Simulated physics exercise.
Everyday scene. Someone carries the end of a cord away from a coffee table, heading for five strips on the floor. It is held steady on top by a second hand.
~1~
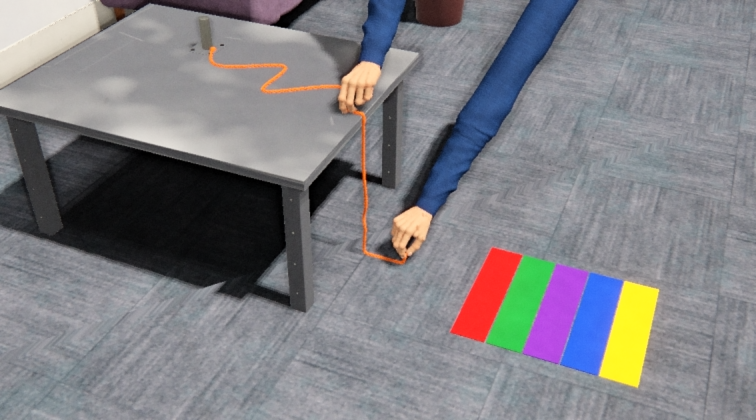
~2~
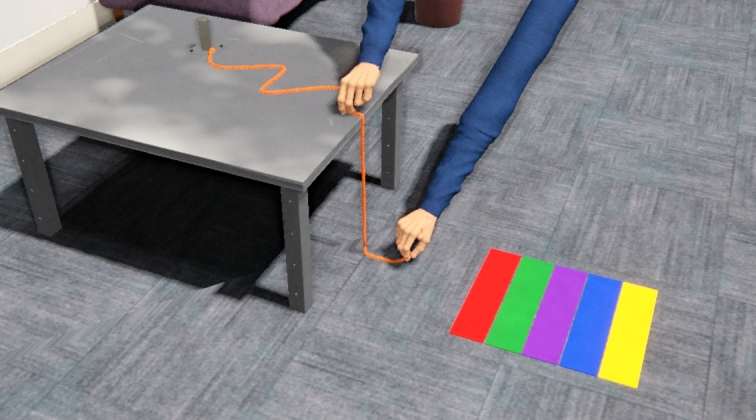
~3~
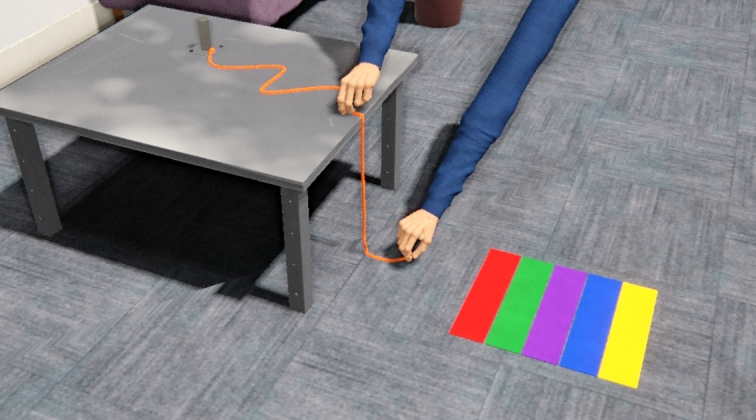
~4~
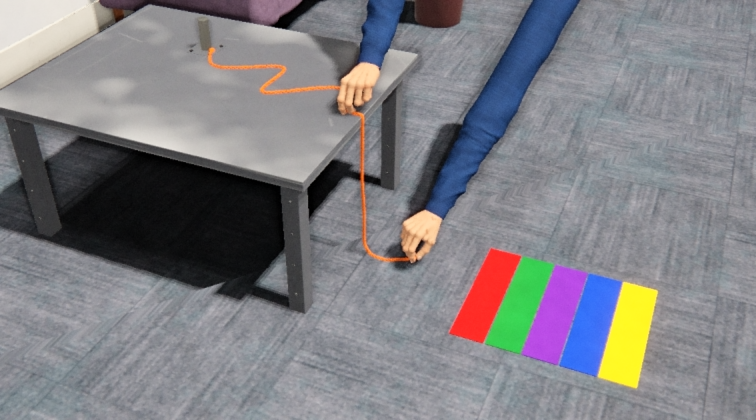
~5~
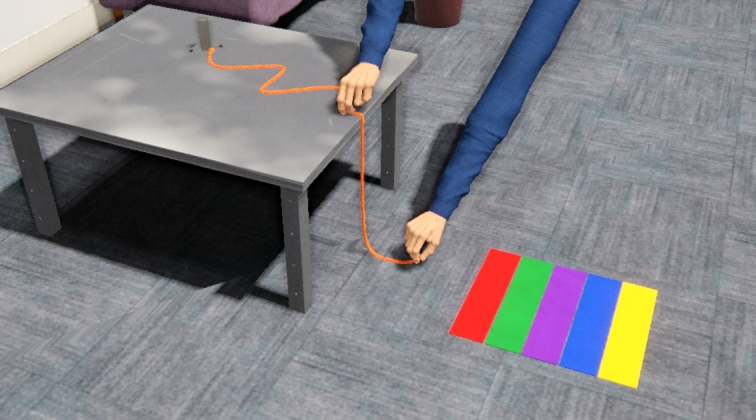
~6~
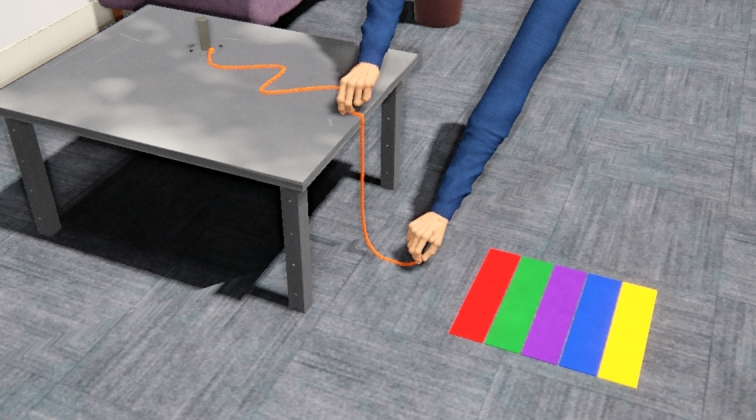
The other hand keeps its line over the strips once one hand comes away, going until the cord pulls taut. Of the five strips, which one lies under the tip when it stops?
The yellow strip.
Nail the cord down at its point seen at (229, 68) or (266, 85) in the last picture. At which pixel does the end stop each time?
Pixel positions per try: (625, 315); (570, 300).
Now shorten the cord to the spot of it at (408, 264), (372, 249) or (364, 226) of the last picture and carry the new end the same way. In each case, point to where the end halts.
Close to (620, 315) first, close to (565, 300) next, and close to (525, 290) last.
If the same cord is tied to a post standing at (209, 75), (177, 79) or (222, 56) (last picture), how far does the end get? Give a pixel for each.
The places come out near (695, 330), (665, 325) and (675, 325).
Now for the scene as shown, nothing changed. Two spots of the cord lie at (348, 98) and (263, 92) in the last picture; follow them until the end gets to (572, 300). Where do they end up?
They move to (383, 163) and (333, 95) respectively.
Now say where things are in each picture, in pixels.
In the first picture, end (406, 254); red (475, 320); green (510, 330); purple (547, 341); blue (584, 352); yellow (623, 363).
In the second picture, end (410, 257); cord through (213, 65) (283, 72) (298, 90) (347, 106) (363, 168) (364, 236).
In the third picture, end (411, 257).
In the fourth picture, end (415, 258); cord through (213, 65) (283, 72) (298, 90) (347, 106) (362, 168) (364, 235).
In the fifth picture, end (419, 259).
In the sixth picture, end (421, 260); cord through (213, 65) (282, 72) (298, 90) (347, 106) (362, 168) (366, 236).
Soon after, end near (572, 300); over purple.
Then, end near (615, 311); over yellow.
At full stretch, end near (641, 318); over yellow. The end stops over the yellow strip.
